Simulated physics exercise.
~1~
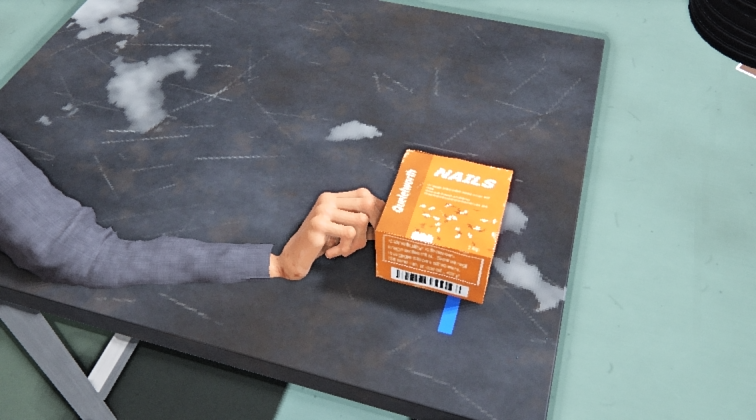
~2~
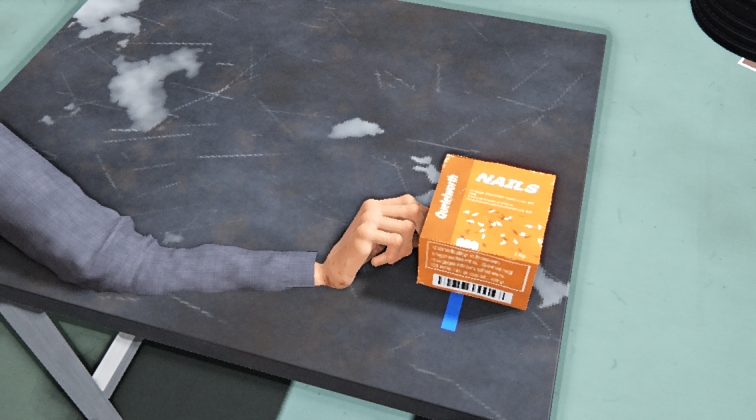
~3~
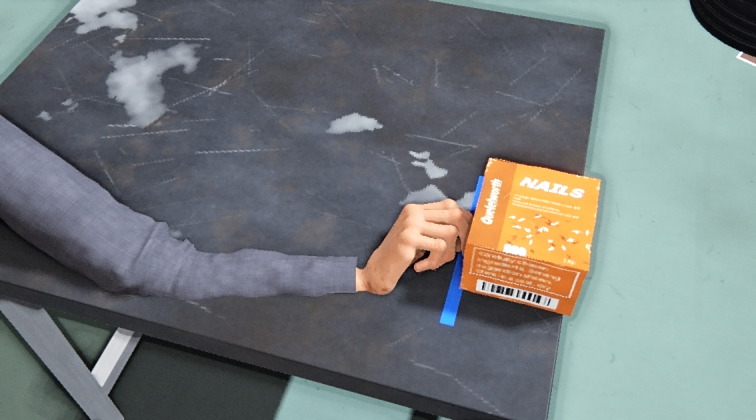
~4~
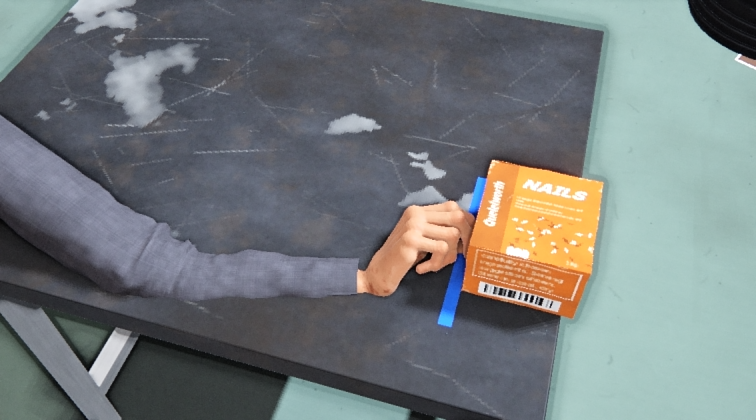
An orange box of nails is nudged right by a hand, stopping at the table's edge.
